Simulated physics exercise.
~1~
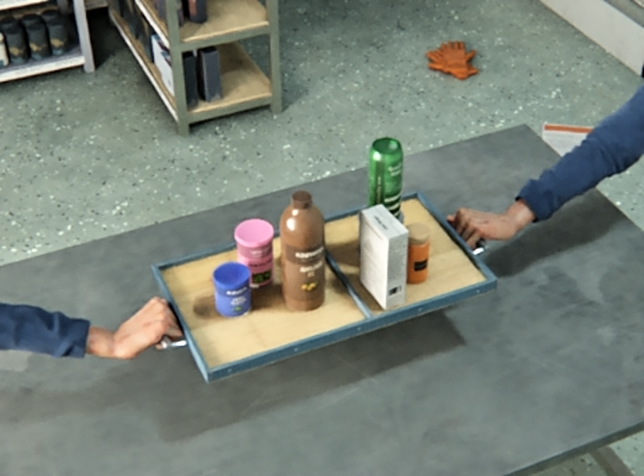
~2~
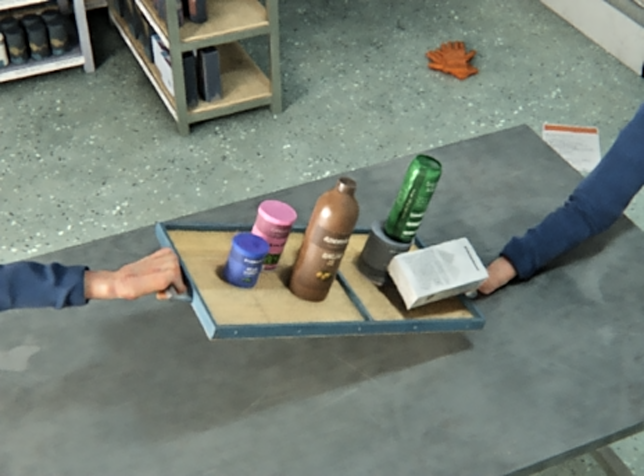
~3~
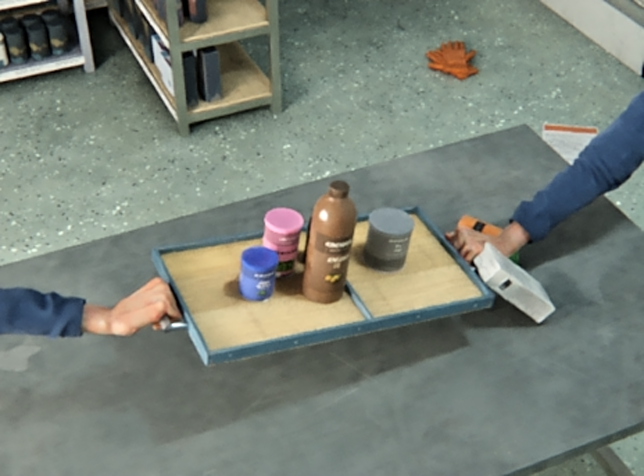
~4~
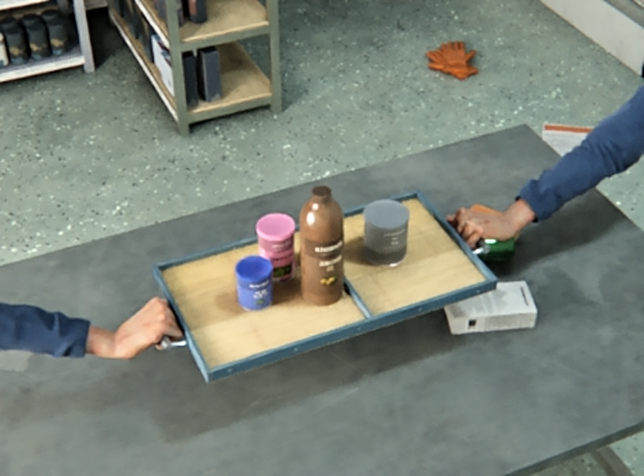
The video shows two hands holding a tray of containers above a dark table and tilting it right side down, so a white packet, green can and orange shaker slide off; the tray levels with blue, pink, grey and brown containers still aboard.
